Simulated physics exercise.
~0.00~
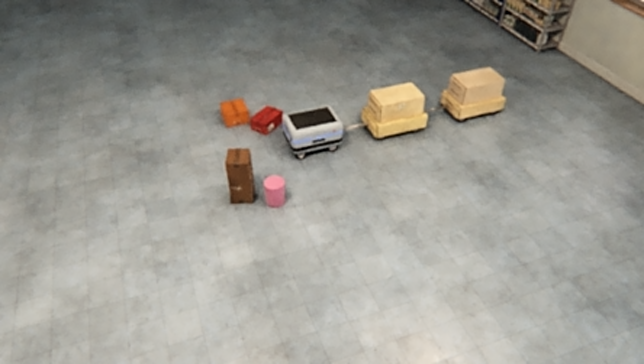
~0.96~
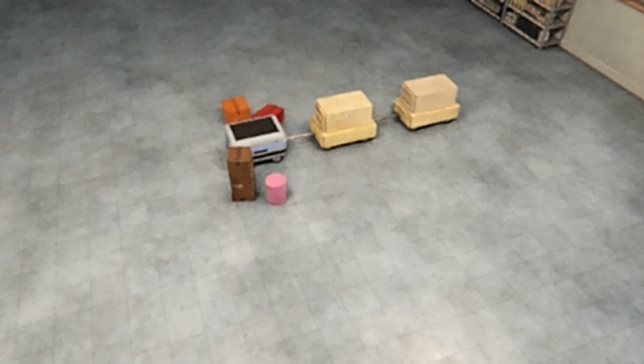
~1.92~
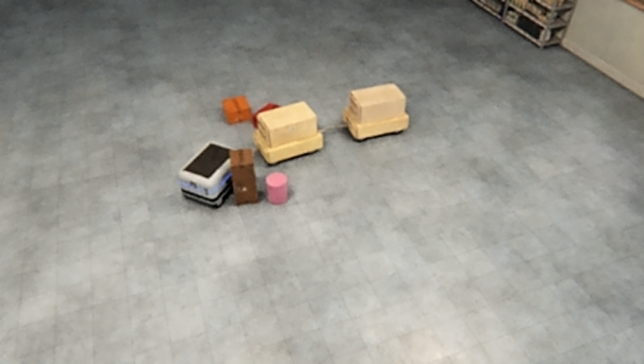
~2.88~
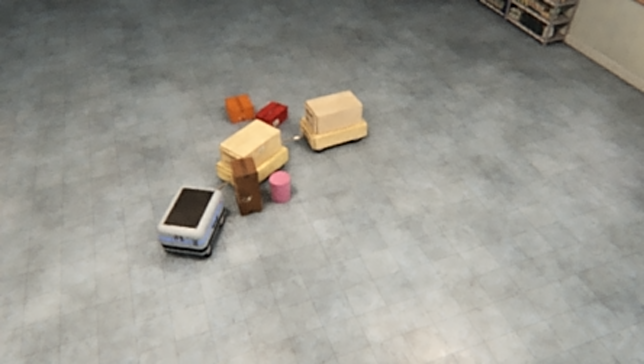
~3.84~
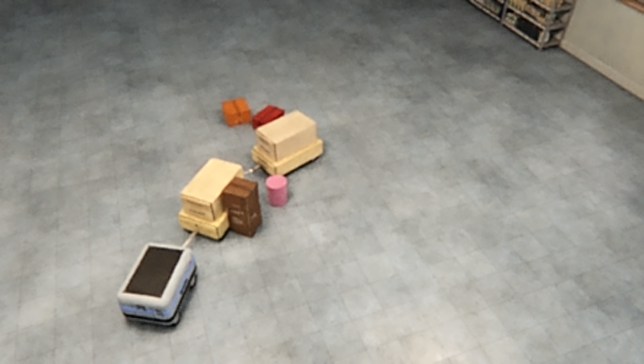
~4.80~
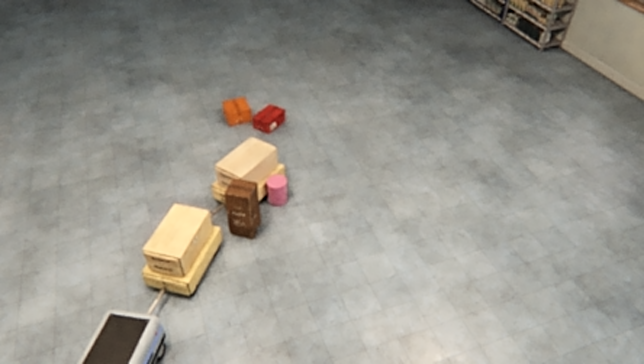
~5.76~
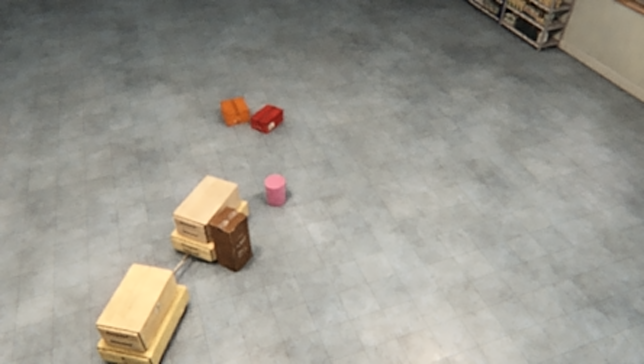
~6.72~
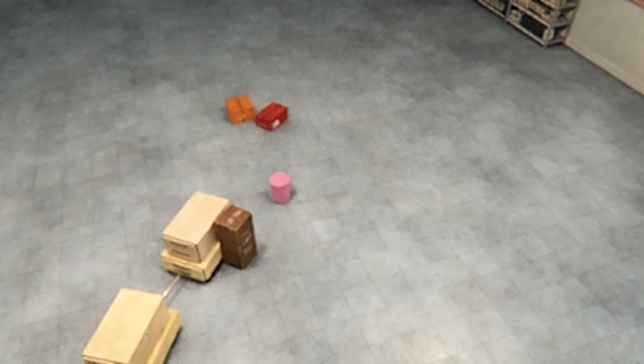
On a grey tiled floor, seen from above at an angle, a white tug with a dark top pulls two pale yellow carts carrying cream boxes. An orange box and a red box lie behind an upright brown box and a pink pail, with shelving in the far right corner. The tug moves left, then curves toward the lower left past the brown box. The carts follow, cutting inside its path, and the brown box shifts downward alongside them. The tug leaves view at the bottom, and the brown box ends upright beside the rear cart, while the other items remain in place.
